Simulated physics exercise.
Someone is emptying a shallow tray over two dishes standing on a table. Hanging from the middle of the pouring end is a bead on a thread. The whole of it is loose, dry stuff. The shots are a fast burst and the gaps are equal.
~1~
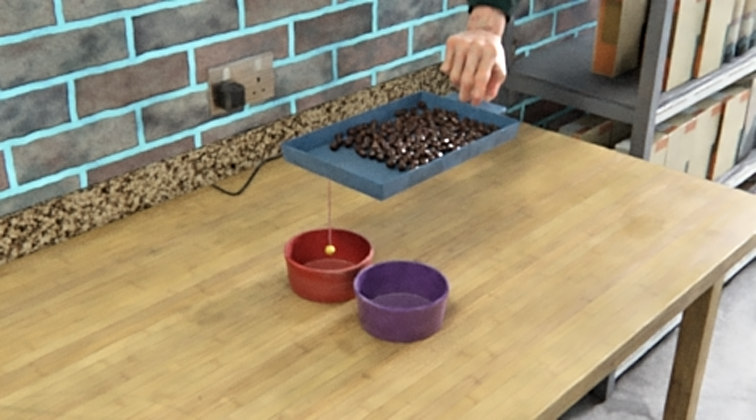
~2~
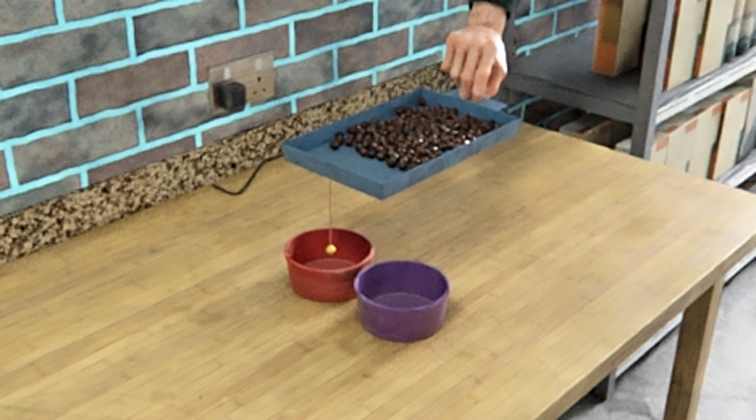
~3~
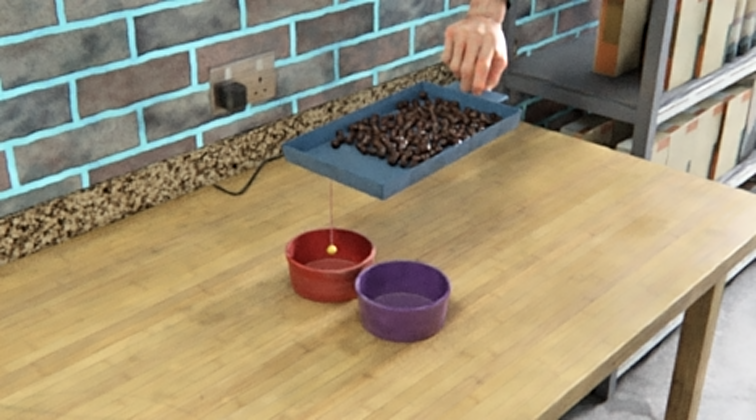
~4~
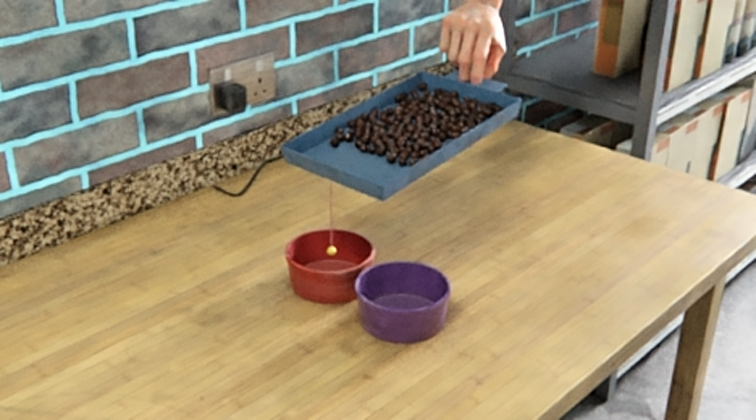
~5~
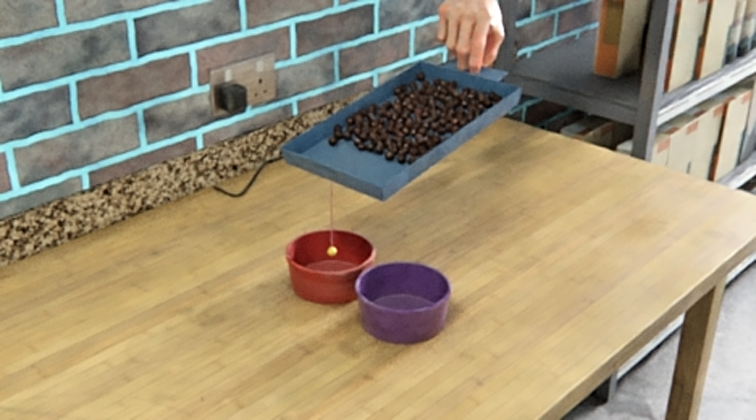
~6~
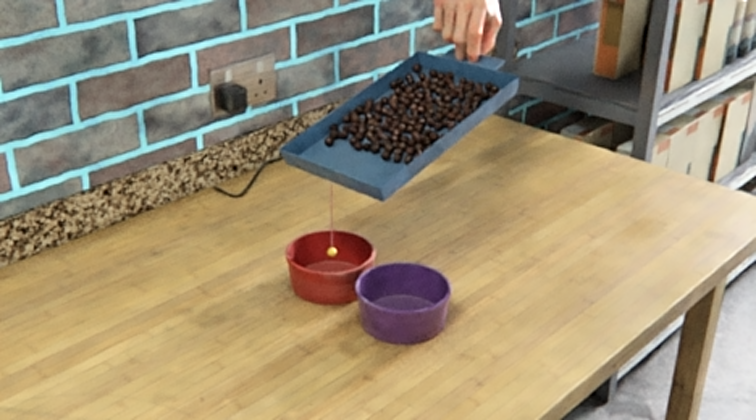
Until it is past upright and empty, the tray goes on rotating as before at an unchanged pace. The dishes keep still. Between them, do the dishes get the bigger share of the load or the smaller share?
Minority caught.
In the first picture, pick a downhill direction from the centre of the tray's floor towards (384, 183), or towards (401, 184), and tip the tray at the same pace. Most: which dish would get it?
In the first case it's the one on the right, in the second the one on the right.
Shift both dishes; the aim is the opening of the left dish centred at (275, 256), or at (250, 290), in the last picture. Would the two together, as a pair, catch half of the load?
Earlier try a majority share, later try a minority share.
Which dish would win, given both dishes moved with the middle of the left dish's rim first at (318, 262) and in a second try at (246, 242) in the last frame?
The first time it is the dish to the left, and the second time it is the dish to the right.
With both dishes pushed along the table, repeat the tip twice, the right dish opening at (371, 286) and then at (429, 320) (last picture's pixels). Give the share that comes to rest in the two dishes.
30 and 10 %.
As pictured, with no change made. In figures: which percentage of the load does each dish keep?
The left dish ends up with around 0 percent of the load, the right dish with around 0 percent.
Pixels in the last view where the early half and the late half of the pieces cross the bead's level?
The opening part goes through (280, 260); what follows goes through (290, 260).
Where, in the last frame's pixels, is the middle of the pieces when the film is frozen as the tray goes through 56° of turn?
I'd put the middle close to (332, 153).
Just after the last frame, tray tipped steeply; almost all on the tray; just a few outside both; just a few in the air.
A moment on, tray tipped right over; roughly half on the tray; roughly a quarter outside both; roughly a quarter in the air.
Further on, tray tipped past a quarter turn; just a few in the right dish; just a few in the left dish; almost all outside both.
When it is over, tray tipped past a quarter turn; just a few in the right dish; just a few in the left dish; almost all outside both.
